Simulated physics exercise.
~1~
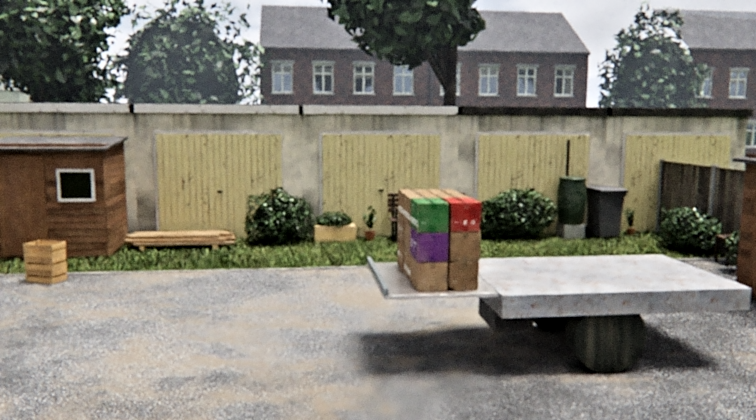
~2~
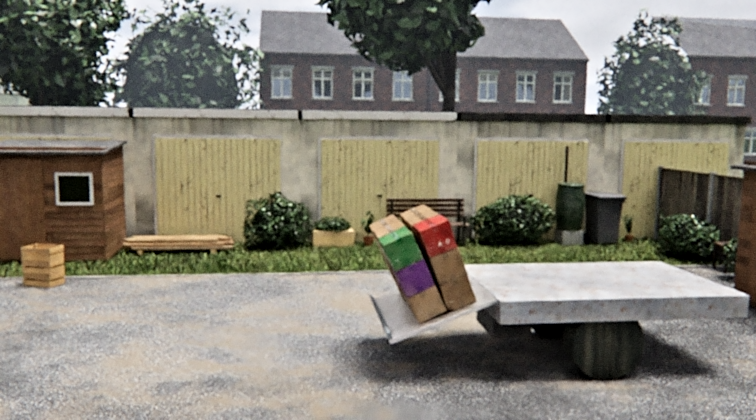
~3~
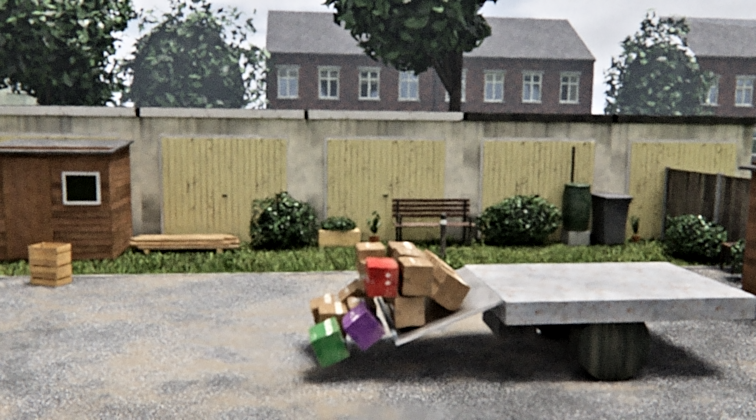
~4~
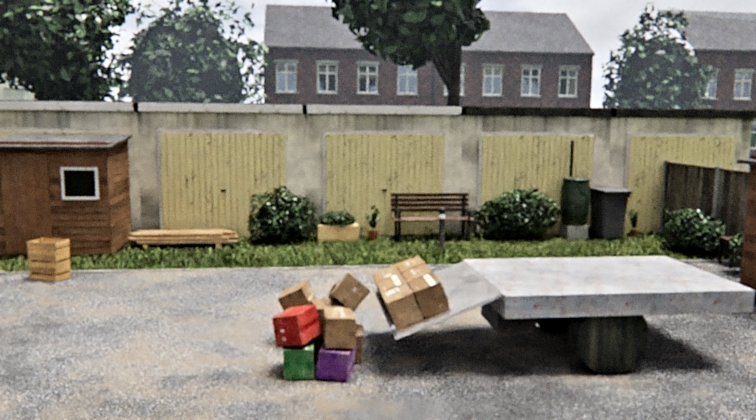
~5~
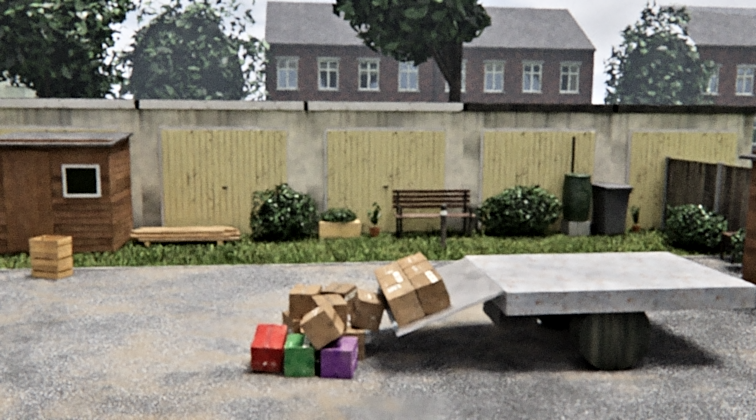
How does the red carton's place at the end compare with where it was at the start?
At the start the red carton is at the top of the neat stack on the level flap. By the end it is on the ground to the left of the flap, at the left end of a row beside the green and purple cartons.
